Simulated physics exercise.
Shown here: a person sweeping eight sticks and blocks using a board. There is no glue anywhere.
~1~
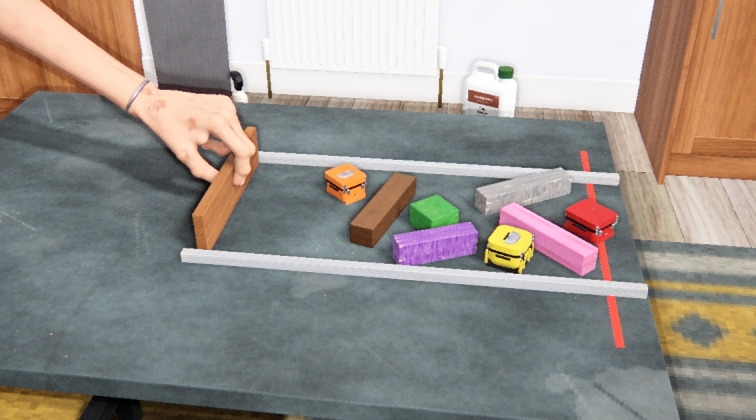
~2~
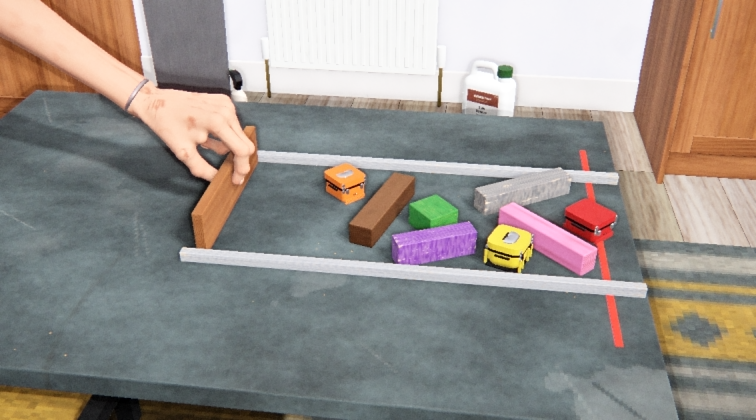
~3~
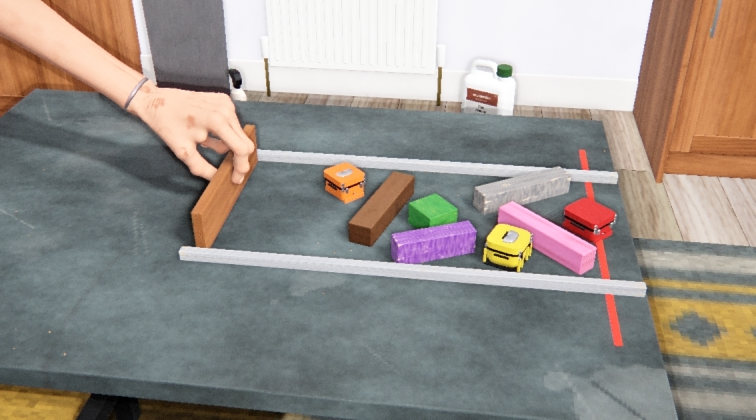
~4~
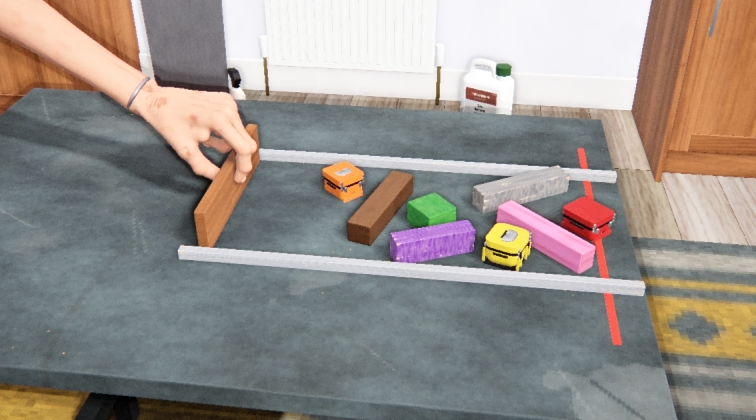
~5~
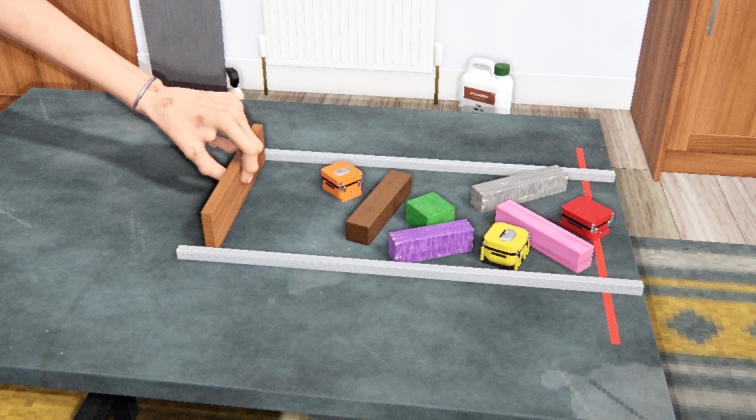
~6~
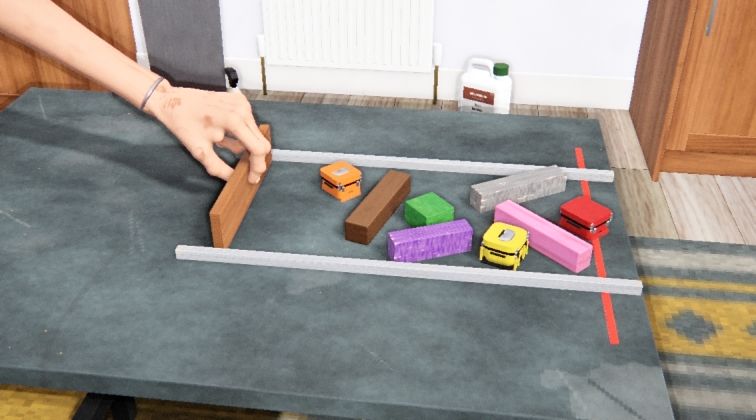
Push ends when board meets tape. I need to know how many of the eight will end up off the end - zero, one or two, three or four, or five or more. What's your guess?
I'd say five or more.
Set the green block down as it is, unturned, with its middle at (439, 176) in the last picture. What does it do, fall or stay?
Here the green block stays aboard.
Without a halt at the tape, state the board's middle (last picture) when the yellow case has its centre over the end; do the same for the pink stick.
(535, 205) and then (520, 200), give or take.
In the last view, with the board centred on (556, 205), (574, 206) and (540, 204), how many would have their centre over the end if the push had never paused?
4; 5; 3.
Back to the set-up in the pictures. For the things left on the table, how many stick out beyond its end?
The count is 2.
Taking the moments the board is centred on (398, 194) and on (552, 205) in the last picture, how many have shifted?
At first I count 4, and then 8.
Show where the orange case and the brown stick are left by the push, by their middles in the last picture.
In order, first (610, 192), then (628, 224).
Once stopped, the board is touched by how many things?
Well, it touches 2.
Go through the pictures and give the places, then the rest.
Red case (590, 222); pink stick (546, 238); grey bar (524, 191); board (229, 186); tape (599, 231), in the first picture.
Pink stick (545, 238); brown stick (384, 208), in the second picture.
Grey bar (523, 190); board (228, 184), in the third picture.
Red case (587, 220); yellow case (507, 247), in the fourth picture.
Pink stick (542, 235); green block (430, 214), in the fifth picture.
Red case (585, 220); pink stick (541, 235); grey bar (519, 188); board (244, 184); tape (593, 228), in the sixth picture.
A little later, none off yet; red case at rest near (585, 220); pink stick at rest near (541, 235); grey bar at rest near (519, 188).
Next, none off yet; red case at rest near (585, 220); pink stick shifted a little near (560, 236); grey bar shifted a little near (540, 192).
Later still, none off yet; red case tilted well over near (652, 247); pink stick tilted well over near (654, 253); grey bar shifted about its own width near (614, 196).
When it is over, the number that fall off is five or more; down, green block, purple bar, yellow case, grey bar, pink stick and red case.
